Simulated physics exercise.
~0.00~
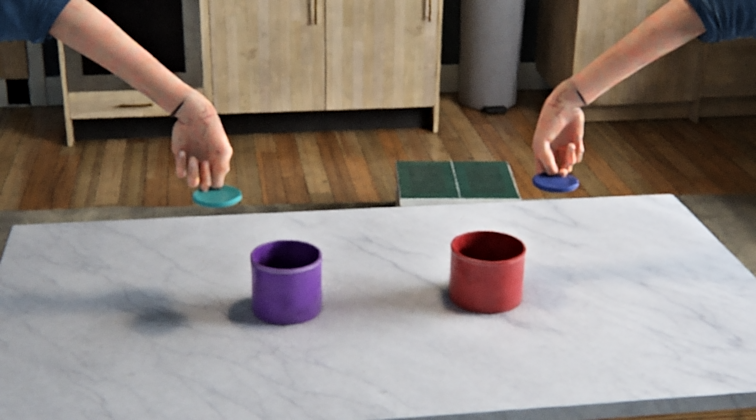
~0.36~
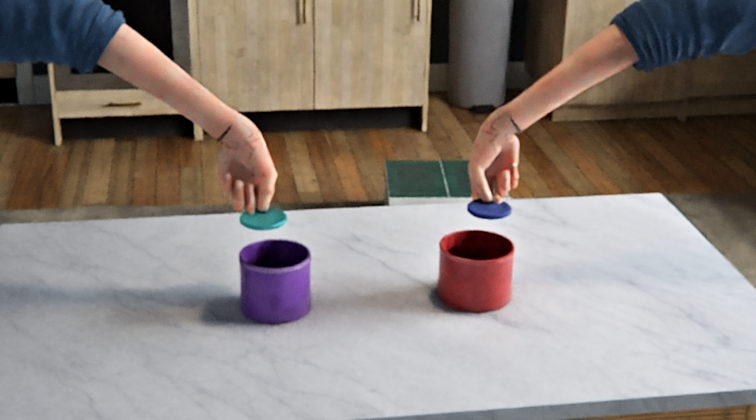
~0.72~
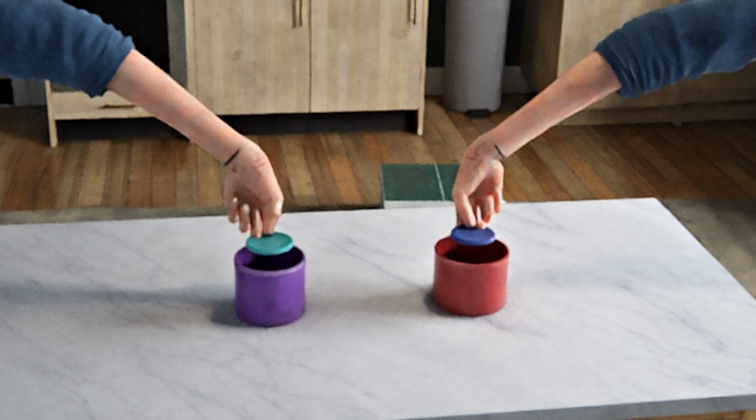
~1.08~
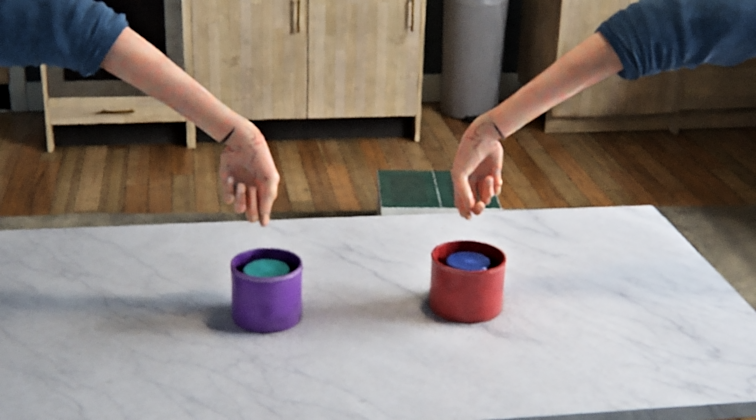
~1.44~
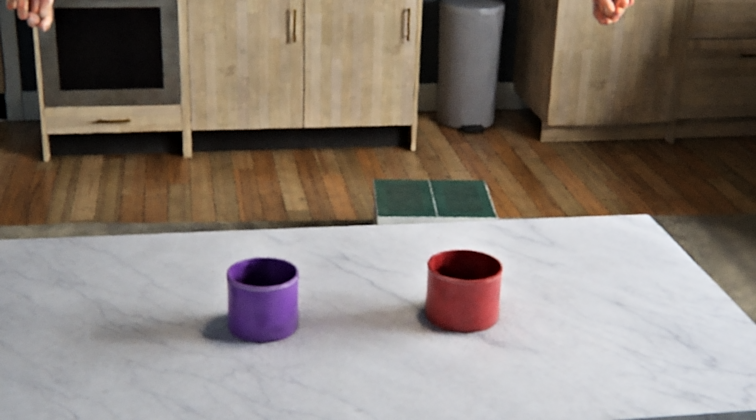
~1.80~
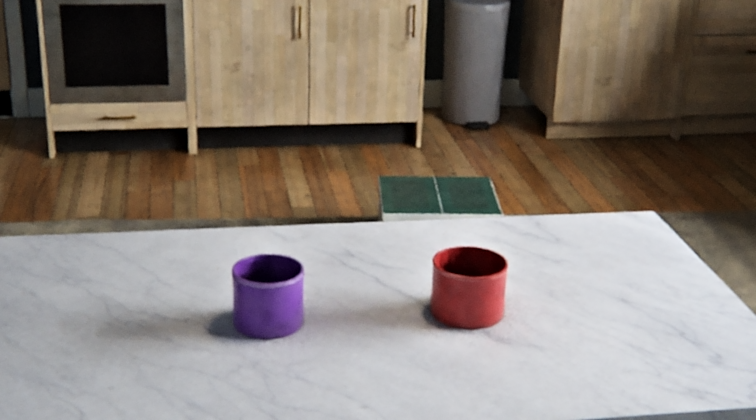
Kitchen with marble table, two hands releasing turquoise and blue discs over purple and red pots, both discs dropping inside.
